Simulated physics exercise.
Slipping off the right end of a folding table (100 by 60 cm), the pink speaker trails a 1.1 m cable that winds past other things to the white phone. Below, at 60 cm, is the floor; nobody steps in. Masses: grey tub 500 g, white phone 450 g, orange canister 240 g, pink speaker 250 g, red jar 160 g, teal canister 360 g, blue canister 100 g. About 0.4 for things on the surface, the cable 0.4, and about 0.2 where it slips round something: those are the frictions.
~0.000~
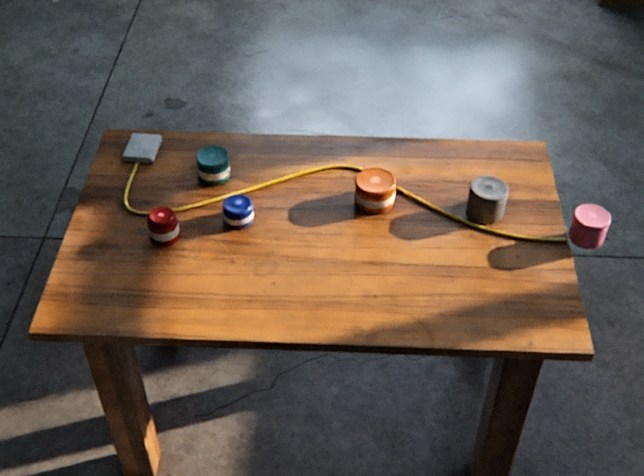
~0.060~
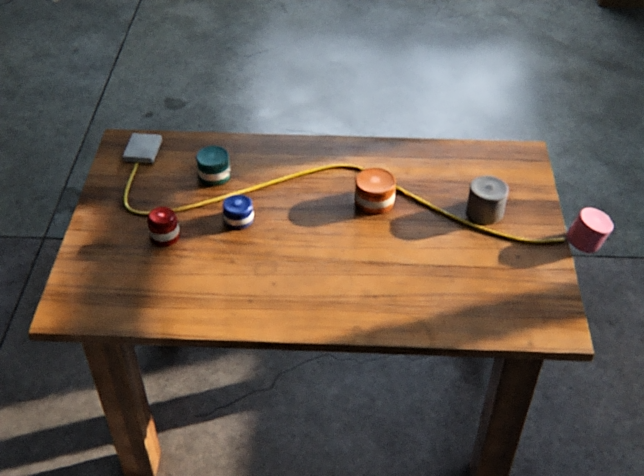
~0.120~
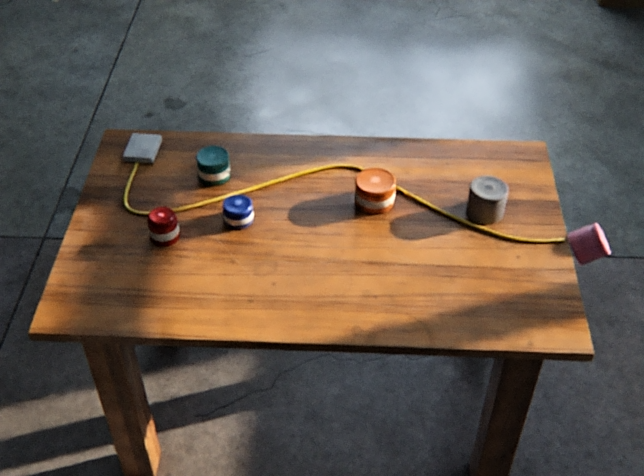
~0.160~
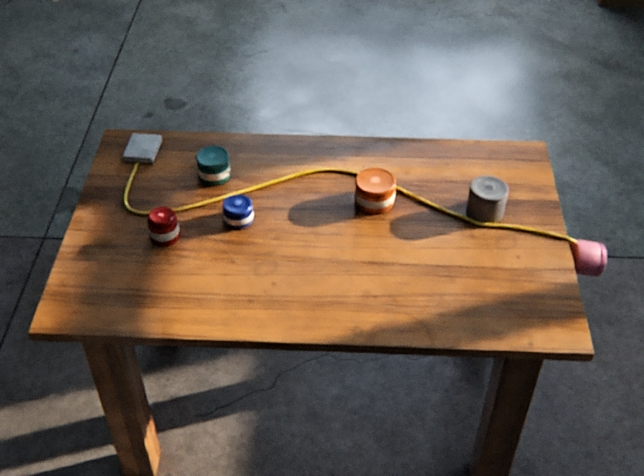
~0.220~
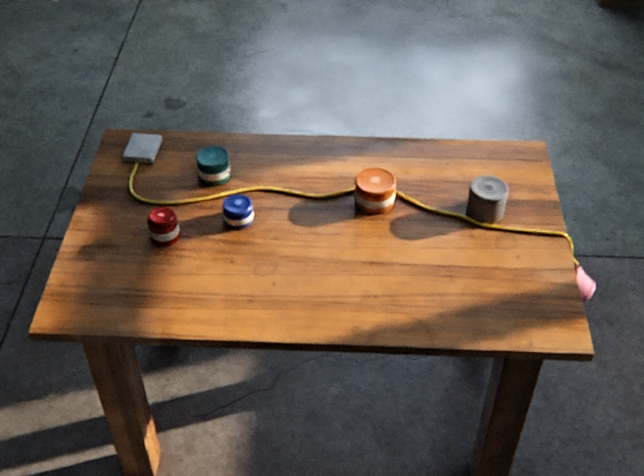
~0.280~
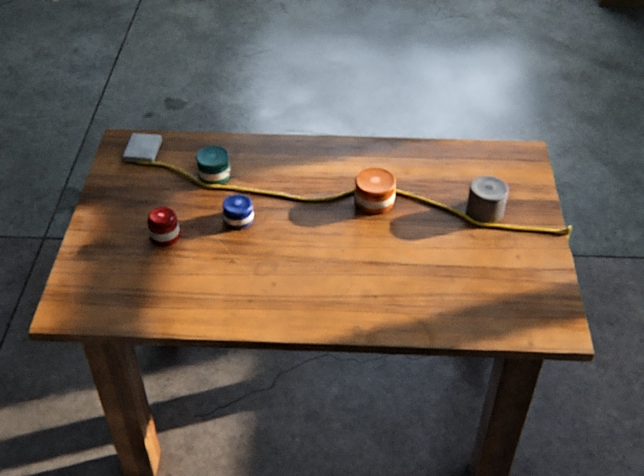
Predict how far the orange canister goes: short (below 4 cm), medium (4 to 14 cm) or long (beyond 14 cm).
I think it will go almost nowhere.
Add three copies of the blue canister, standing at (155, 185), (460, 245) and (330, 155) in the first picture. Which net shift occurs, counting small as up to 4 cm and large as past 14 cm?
The first moves a long way, the second just a bit, and the third just a bit.
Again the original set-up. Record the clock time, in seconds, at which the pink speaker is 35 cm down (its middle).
Answer: Not at all.
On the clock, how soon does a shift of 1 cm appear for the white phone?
White phone 0.36 s.
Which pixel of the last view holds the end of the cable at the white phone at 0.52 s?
Look around (167, 164) and you'll see it.
At 0.5 s, the cable's tail end at (167, 164); orange canister 2 cm off its start, pink speaker over the edge, white phone 3 cm off its start.
At 0.7 s, the cable's tail end at (167, 164); orange canister 2 cm off its start, pink speaker over the edge, white phone 3 cm off its start.
At 1.0 s, the cable's tail end at (167, 164); orange canister 2 cm off its start at (375, 185), pink speaker over the edge, white phone 3 cm off its start at (156, 149).
At 1.2 s, the cable's tail end at (167, 164); orange canister 2 cm off its start, white phone 3 cm off its start, pink speaker over the edge.
At 2.4 s, the cable's tail end at (167, 164); orange canister 2 cm off its start at (375, 185), white phone 3 cm off its start at (156, 149), pink speaker over the edge.
